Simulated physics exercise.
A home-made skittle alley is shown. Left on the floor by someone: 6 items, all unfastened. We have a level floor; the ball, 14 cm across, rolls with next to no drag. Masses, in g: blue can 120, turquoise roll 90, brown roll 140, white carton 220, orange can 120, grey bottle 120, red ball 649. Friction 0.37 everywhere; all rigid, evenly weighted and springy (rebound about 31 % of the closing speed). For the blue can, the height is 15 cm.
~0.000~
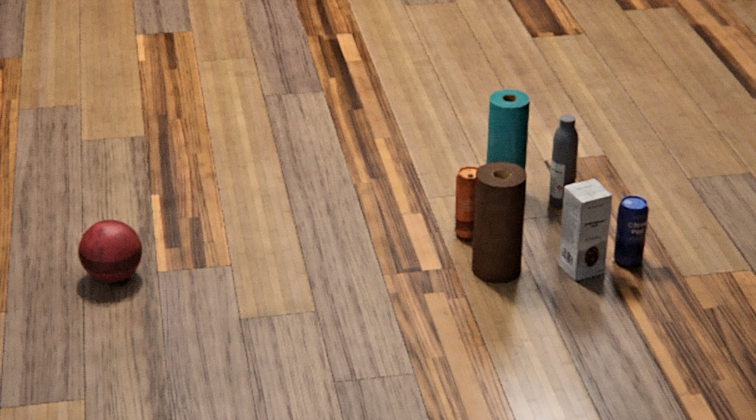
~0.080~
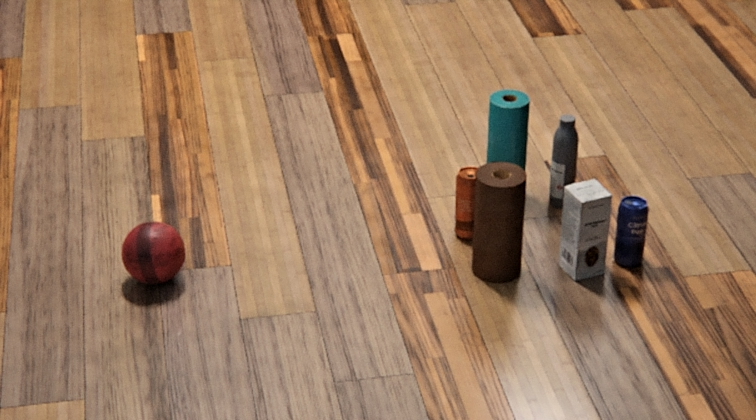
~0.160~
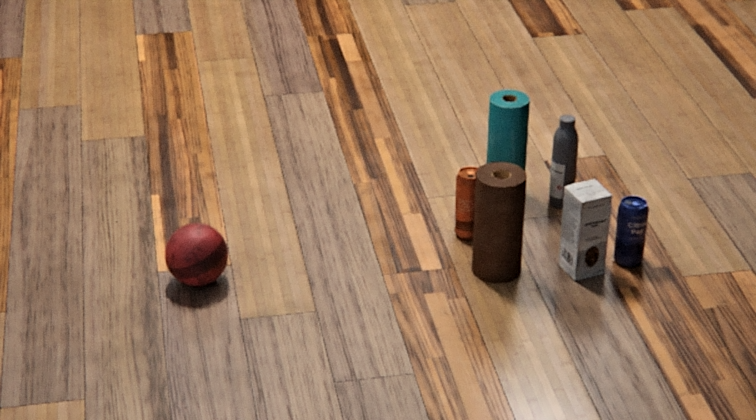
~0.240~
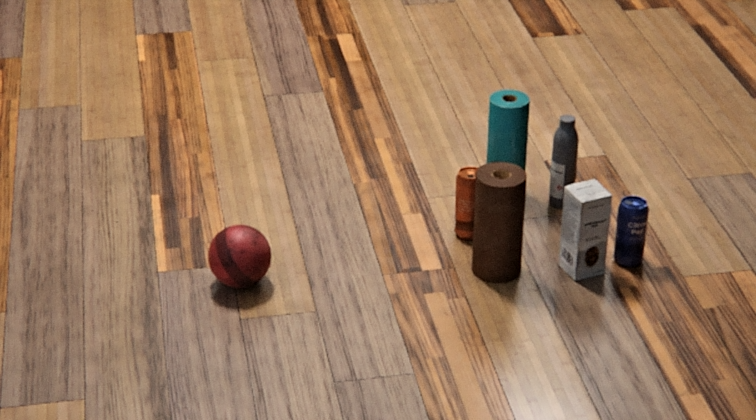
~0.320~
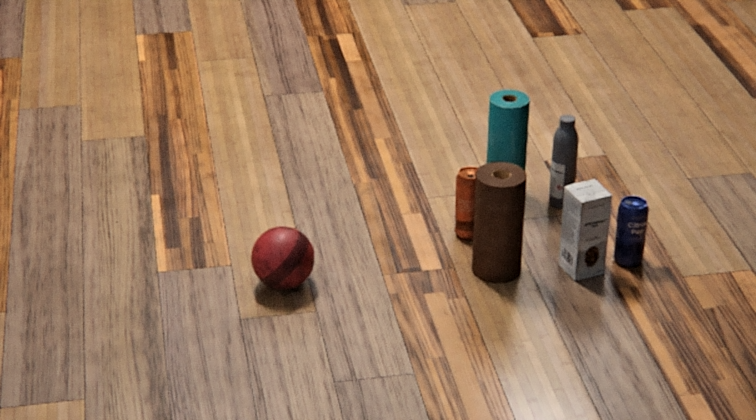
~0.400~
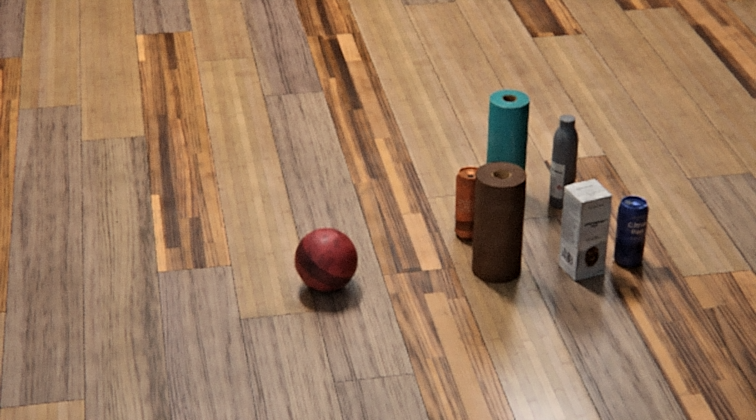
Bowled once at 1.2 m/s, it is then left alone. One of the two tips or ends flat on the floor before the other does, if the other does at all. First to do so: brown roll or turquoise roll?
The former.
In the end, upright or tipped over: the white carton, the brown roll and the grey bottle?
Final state - white carton: Remains on its base; brown roll: Goes over; grey bottle: Goes over.
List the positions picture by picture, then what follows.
The first picture shows ball 0 cm along; red ball (110, 251); brown roll (499, 223); turquoise roll (507, 148).
The second picture shows ball 9 cm along; red ball (154, 253); orange can (469, 204).
The third picture shows ball 19 cm along; red ball (197, 255); blue can (631, 232).
The fourth picture shows ball 28 cm along; red ball (240, 256); orange can (469, 204).
The fifth picture shows ball 37 cm along; red ball (283, 258); blue can (631, 232).
The sixth picture shows ball 47 cm along; red ball (326, 260); brown roll (499, 223); turquoise roll (507, 149).
Around 0.70 s, ball 80 cm along; red ball near (485, 268); brown roll at 5° to upright near (513, 215).
Around 1.10 s, ball 120 cm along; red ball near (676, 289); brown roll on its side near (565, 202); grey bottle at 13° to upright.
Around 1.40 s, ball 149 cm along; brown roll on its side near (583, 212); grey bottle on its side.
Around 1.90 s, ball 198 cm along; brown roll on its side near (583, 212); grey bottle on its side.
Finally (2.2 s), on their side or leaning hard on the floor, brown roll and grey bottle; the other 4 still in place (within 8 cm). Final places as that camera would see them, brown roll near (583, 212), turquoise roll near (507, 149). Brown roll went at 0.92 s; turquoise roll was never lost.
